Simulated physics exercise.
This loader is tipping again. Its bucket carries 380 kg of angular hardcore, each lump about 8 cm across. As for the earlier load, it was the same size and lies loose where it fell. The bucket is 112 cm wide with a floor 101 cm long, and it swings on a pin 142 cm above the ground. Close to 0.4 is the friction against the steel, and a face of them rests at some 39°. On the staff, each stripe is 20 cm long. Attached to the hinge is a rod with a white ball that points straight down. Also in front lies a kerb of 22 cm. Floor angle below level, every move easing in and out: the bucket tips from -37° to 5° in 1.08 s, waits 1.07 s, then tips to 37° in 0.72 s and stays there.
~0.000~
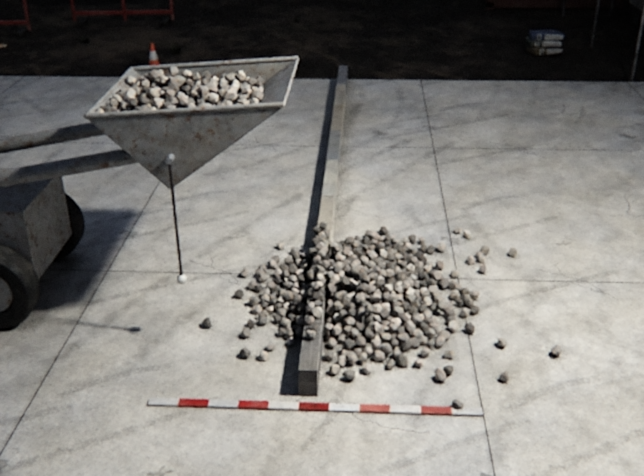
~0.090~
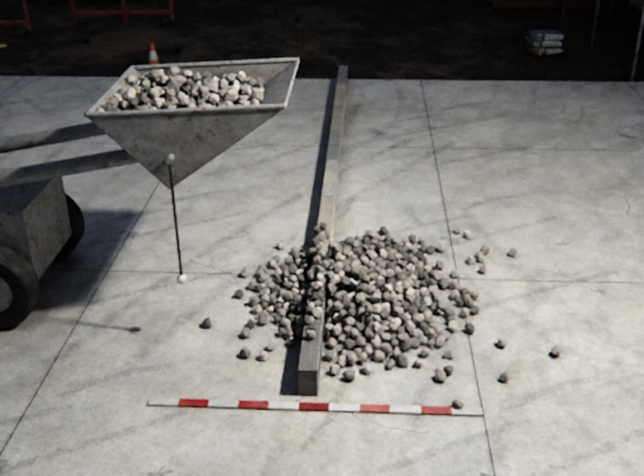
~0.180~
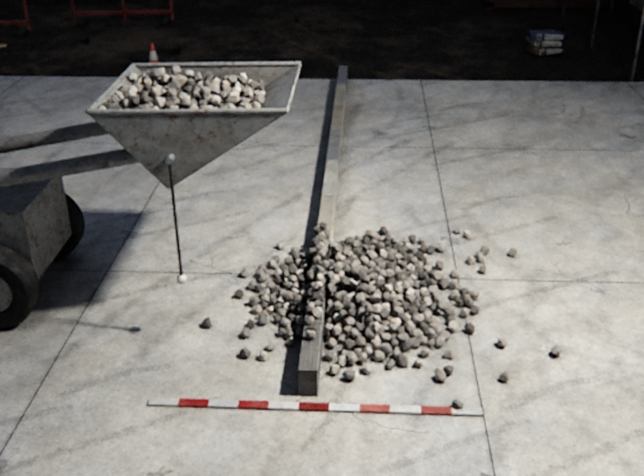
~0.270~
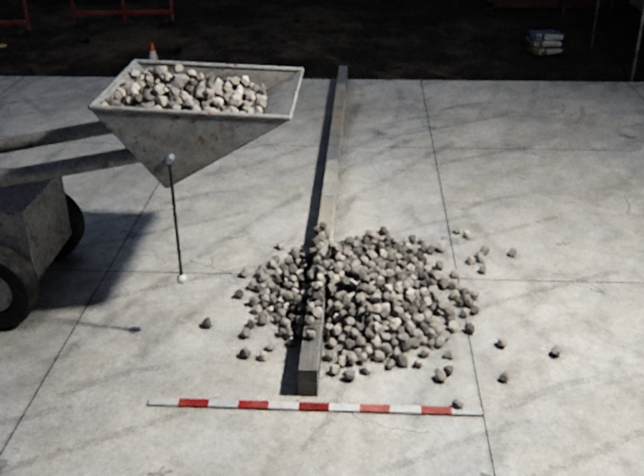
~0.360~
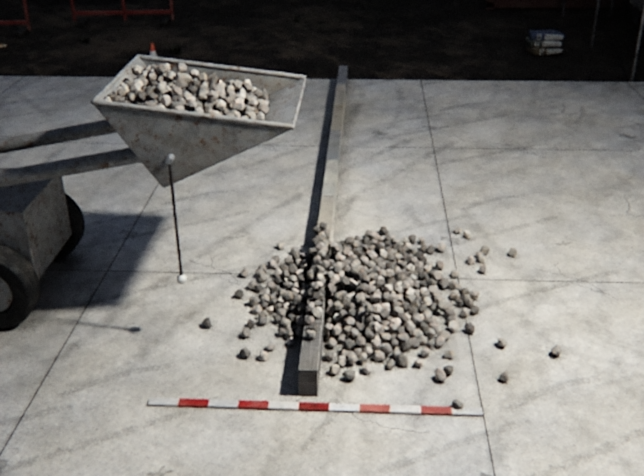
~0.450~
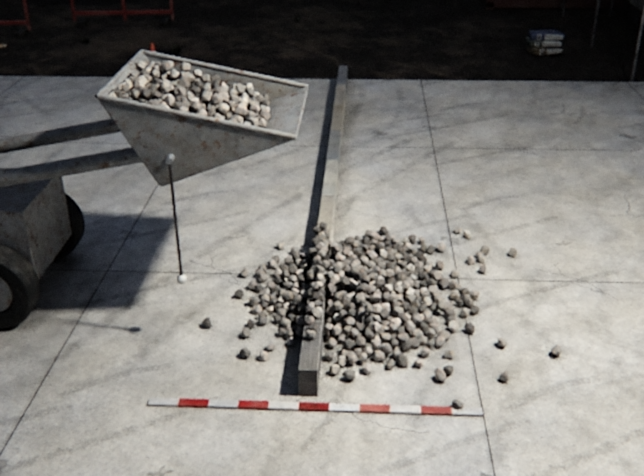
On a sunlit concrete yard, a loader's stone-filled bucket slowly tilting down to the right beside a loose heap straddling a kerb.
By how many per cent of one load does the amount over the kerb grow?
It grows by about 51 per cent of one load.
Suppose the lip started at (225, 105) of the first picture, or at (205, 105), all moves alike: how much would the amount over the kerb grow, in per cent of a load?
The first would add some 0 per cent and the second some 0 per cent.
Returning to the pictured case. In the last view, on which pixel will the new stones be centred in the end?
Middle: Approx. (329, 277) px.
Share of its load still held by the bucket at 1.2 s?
About 100 per cent.
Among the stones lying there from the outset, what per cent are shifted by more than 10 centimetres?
About 5 %.
After 0.8 s the floor is at -2°; in per cent of one load, 100 in the bucket, 21 on this side of the kerb, 79 over the kerb; the foremost stones are at (499, 290).
After 1.2 s the floor is at 5°; in per cent of one load, 100 in the bucket, 21 on this side of the kerb, 79 over the kerb; the foremost stones are at (499, 290).
After 3.3 s the floor is at 37°; in per cent of one load, 36 in the bucket, 70 on this side of the kerb, 94 over the kerb; the foremost stones are at (499, 290).
After 6.0 s the floor is at 37°; in per cent of one load, 0 in the bucket, 69 on this side of the kerb, 131 over the kerb; the foremost stones are at (500, 283). Net gain over the kerb, 51.
